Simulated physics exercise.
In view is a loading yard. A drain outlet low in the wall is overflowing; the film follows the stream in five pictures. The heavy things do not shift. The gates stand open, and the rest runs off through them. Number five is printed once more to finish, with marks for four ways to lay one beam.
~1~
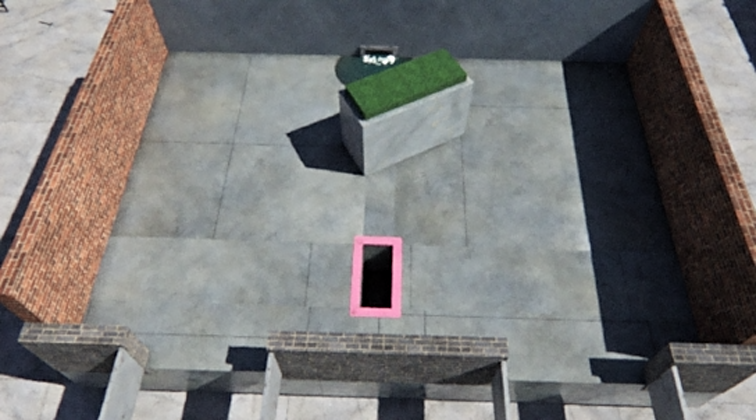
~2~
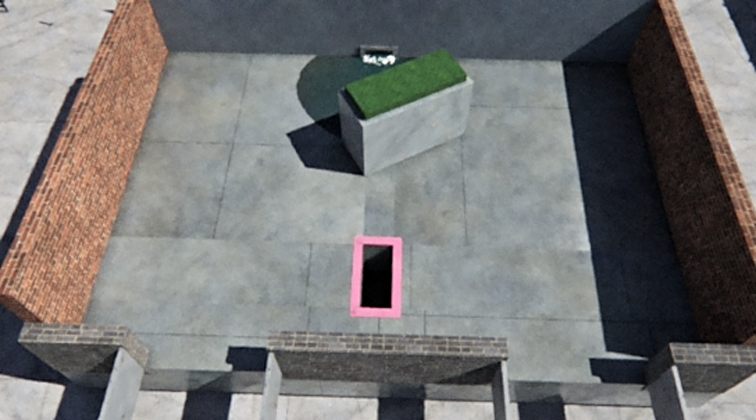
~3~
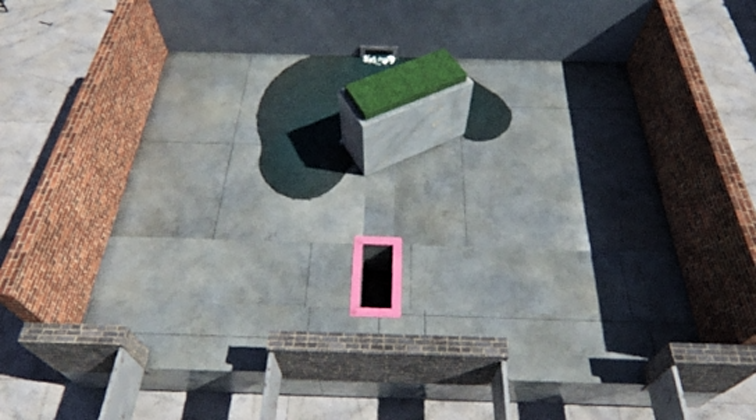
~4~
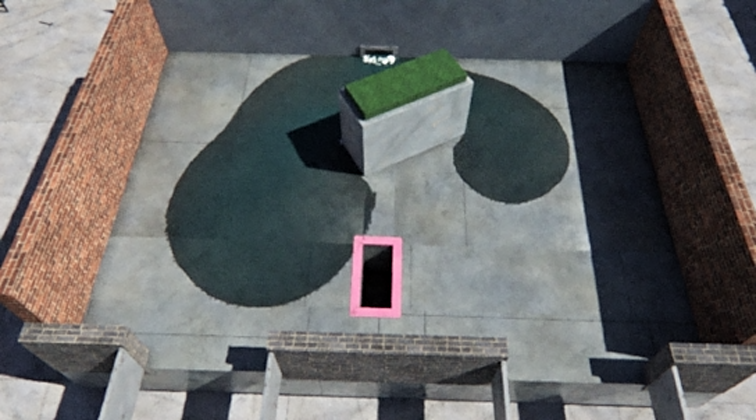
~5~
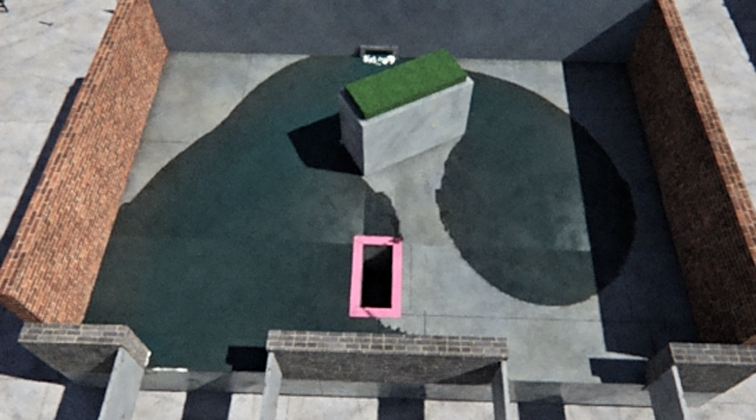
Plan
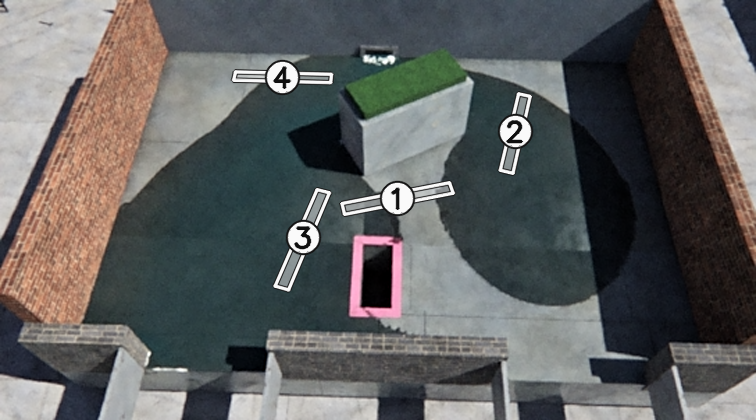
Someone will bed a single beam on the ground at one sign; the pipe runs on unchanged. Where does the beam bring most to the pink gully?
2 works best here.
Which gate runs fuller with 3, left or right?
The left one.
In white, 1 from (343, 208) to (451, 187); 2 from (506, 171) to (524, 95); 3 from (281, 287) to (323, 191); 4 from (234, 76) to (331, 78).
Choosing 1, about 5 % of the stream goes into the pink gully, about 95 % out by the gates.
Choosing 2, about 13 % of the stream goes into the pink gully, about 86 % out by the gates.
Choosing 3, about 4 % of the stream goes into the pink gully, about 96 % out by the gates.
Choosing 4, about 6 % of the stream goes into the pink gully, about 94 % out by the gates.
